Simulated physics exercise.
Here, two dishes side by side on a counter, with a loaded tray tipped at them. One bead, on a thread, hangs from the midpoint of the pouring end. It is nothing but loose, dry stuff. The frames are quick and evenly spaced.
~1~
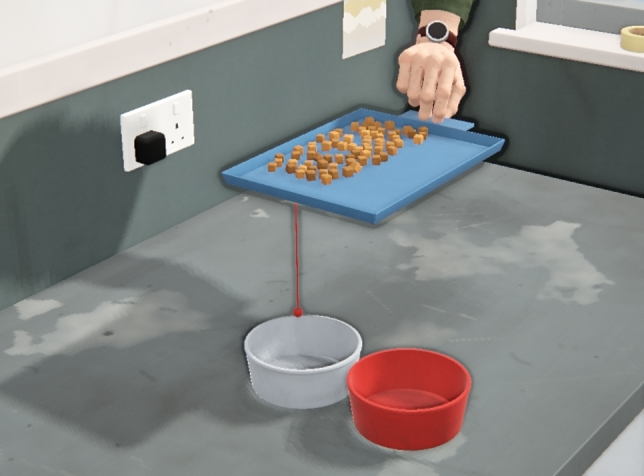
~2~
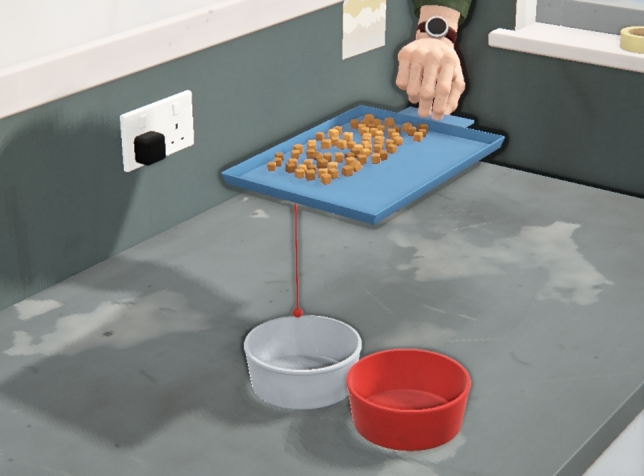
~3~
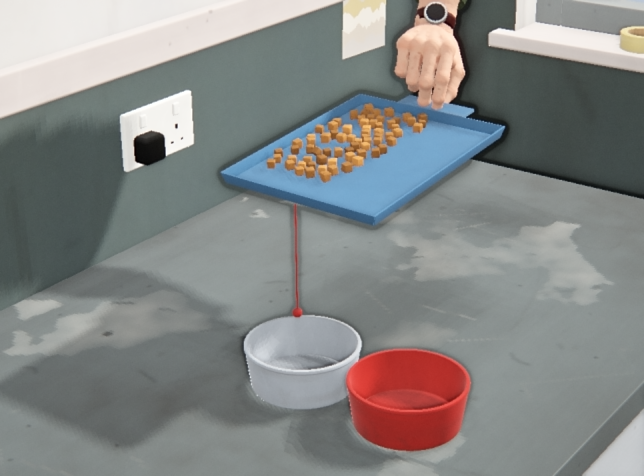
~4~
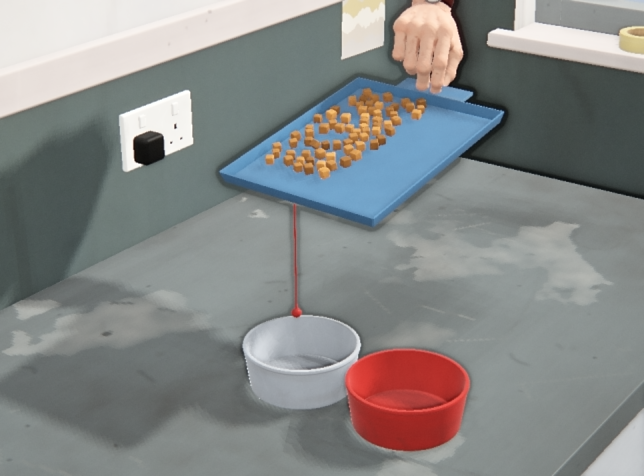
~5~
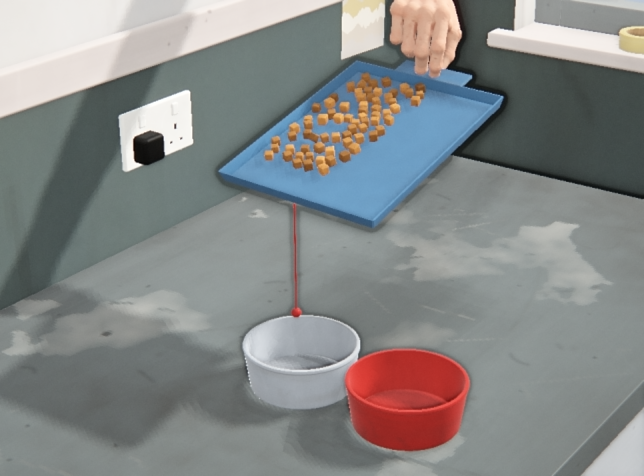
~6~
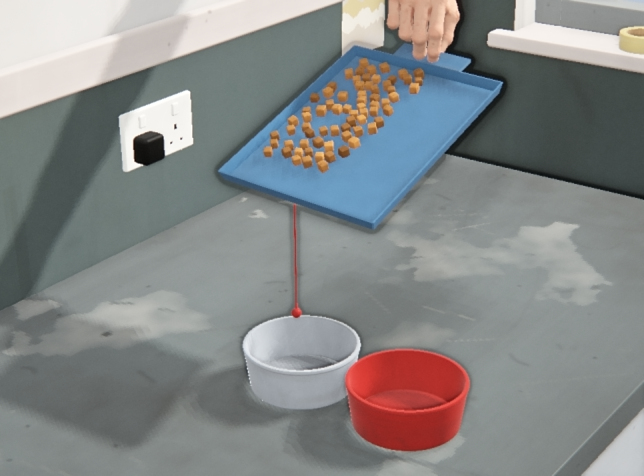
At the start, a hand holds a blue tray of small brown cubes nearly level above a white dish and a red dish on a grey counter, a red bead hanging from its front edge. The hand then gradually raises the far end, steepening the tray's tilt, while the dishes stay put.
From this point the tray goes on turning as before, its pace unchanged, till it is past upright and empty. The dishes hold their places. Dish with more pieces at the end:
Dish on the left.
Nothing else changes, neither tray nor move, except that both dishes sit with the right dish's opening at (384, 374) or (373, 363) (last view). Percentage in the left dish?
Roughly 50 % and 40 %.
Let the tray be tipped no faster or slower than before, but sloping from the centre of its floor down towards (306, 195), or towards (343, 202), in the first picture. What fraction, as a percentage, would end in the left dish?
Close to 40 percent first and close to 60 percent second.
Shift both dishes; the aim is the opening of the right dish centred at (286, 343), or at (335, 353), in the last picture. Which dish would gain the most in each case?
The first time it's the right-side dish, the second time it's the right-side dish.
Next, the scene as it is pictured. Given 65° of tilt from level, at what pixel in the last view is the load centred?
The load is centred near (306, 191).
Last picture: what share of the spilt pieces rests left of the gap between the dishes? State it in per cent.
That would be roughly 90 per cent.
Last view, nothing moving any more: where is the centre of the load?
Once it all stops, the middle lies near (301, 380).
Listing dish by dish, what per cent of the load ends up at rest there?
Share at the end - left dish ~ 60 %, right dish ~ 20 %.
Shortly afterwards, tray tipped steeply; the bulk on the tray; only a few outside both; a little in the air.
Next, tray tipped past a quarter turn; a little on the tray; a little in the right dish; near a quarter in the left dish; a little outside both; near a third in the air.
Some moments later, tray tipped past a quarter turn; near a quarter in the right dish; near two thirds in the left dish; near a quarter outside both.
In the end, tray tipped past a quarter turn; near a quarter in the right dish; near two thirds in the left dish; near a quarter outside both.
